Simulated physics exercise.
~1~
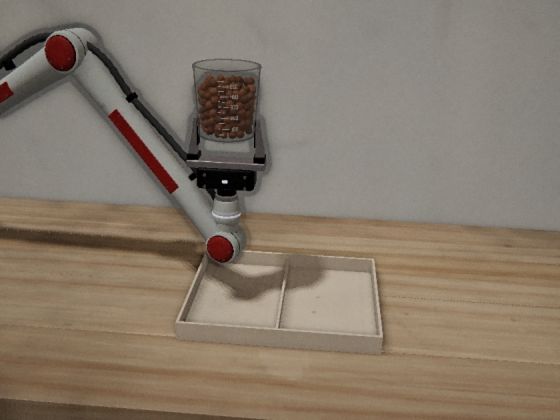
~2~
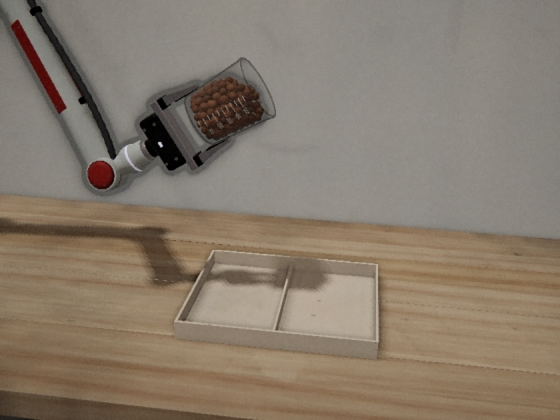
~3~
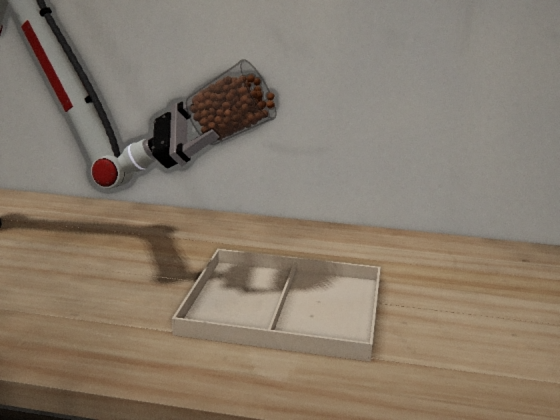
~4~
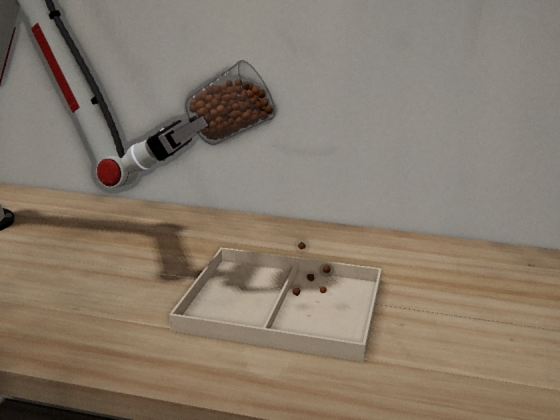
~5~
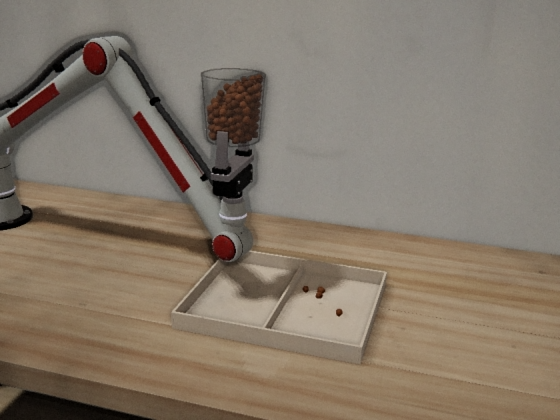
A robot arm tips a tumbler of hazelnuts, spilling a few into the tray's far part, then rights it.
